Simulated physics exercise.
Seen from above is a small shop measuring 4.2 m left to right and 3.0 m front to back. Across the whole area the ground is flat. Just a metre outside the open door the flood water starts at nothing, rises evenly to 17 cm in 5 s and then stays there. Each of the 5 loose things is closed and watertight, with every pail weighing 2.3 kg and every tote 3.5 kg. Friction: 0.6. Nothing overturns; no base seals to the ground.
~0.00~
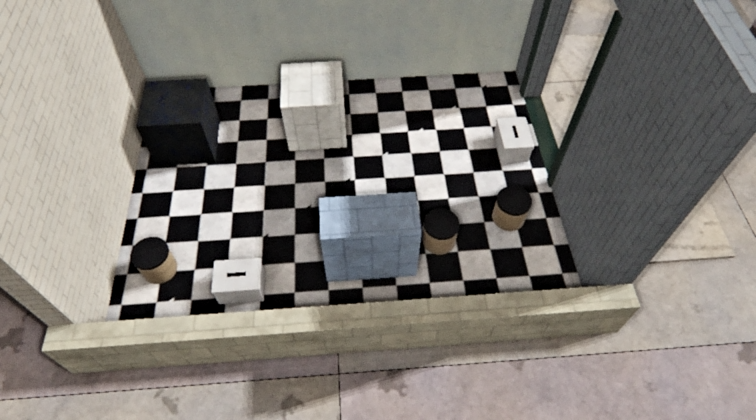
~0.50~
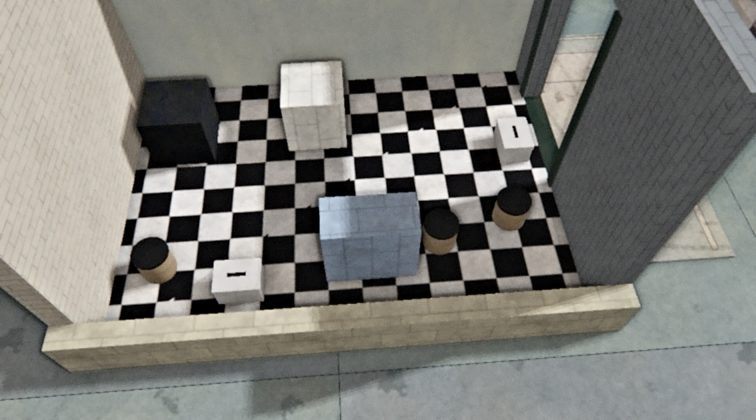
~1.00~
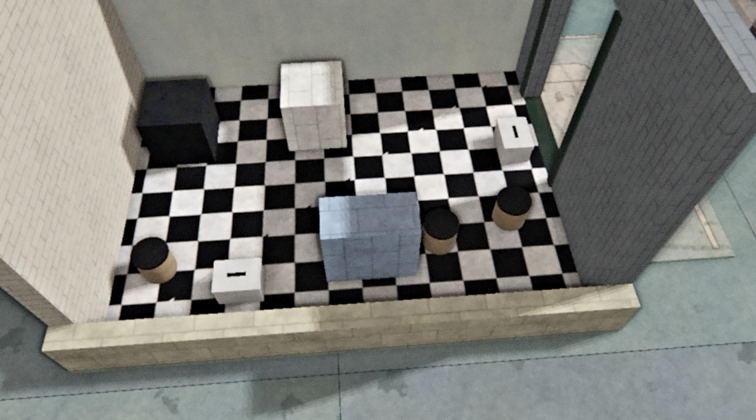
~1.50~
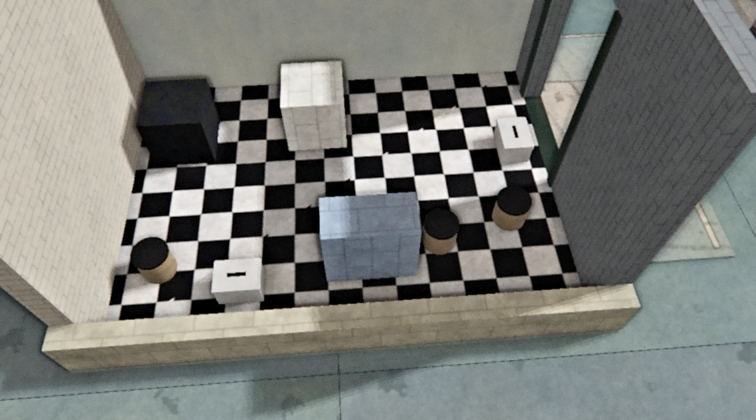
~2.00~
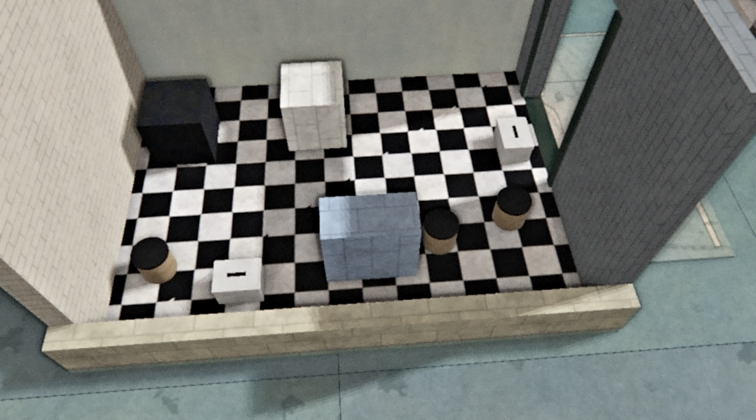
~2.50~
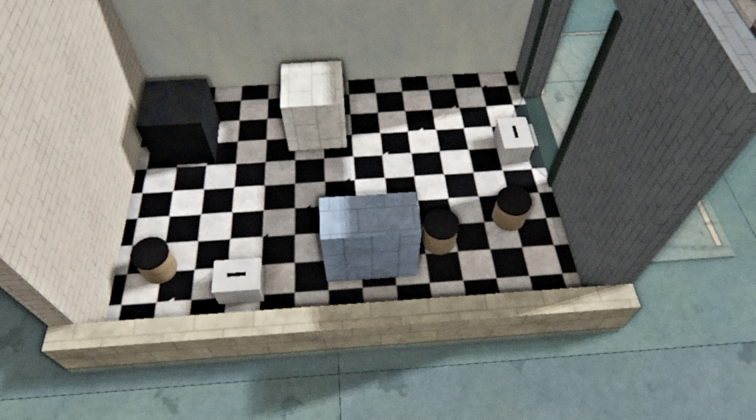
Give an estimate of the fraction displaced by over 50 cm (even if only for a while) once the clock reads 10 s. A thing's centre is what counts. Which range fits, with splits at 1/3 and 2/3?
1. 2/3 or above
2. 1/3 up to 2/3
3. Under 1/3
Answer: 2.
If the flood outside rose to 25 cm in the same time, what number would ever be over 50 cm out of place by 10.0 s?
You'd get 4 in that case.
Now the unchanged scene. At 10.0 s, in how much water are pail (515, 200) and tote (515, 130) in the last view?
2 and 10 cm.
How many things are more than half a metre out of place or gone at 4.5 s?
Count: 1.
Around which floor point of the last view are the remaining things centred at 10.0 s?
Roughly at (320, 283).
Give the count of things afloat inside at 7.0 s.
My tally comes to 0.
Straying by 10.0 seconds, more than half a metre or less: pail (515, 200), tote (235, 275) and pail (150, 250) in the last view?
Order as asked - a smaller shift, a smaller shift, a bigger shift.
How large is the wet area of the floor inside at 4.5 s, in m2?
The covered patch comes to about 3.5 m2.
After 3.5 s 0 of 5 are over 50 cm from their spots; 0 afloat.
After 4.5 s 1 of 5 are over 50 cm from their spots; 0 afloat.
After 7.0 s 1 of 5 are over 50 cm from their spots; 0 afloat.
After 10.0 s 2 of 5 are over 50 cm from their spots, and 2 have been at some point; 3 afloat.
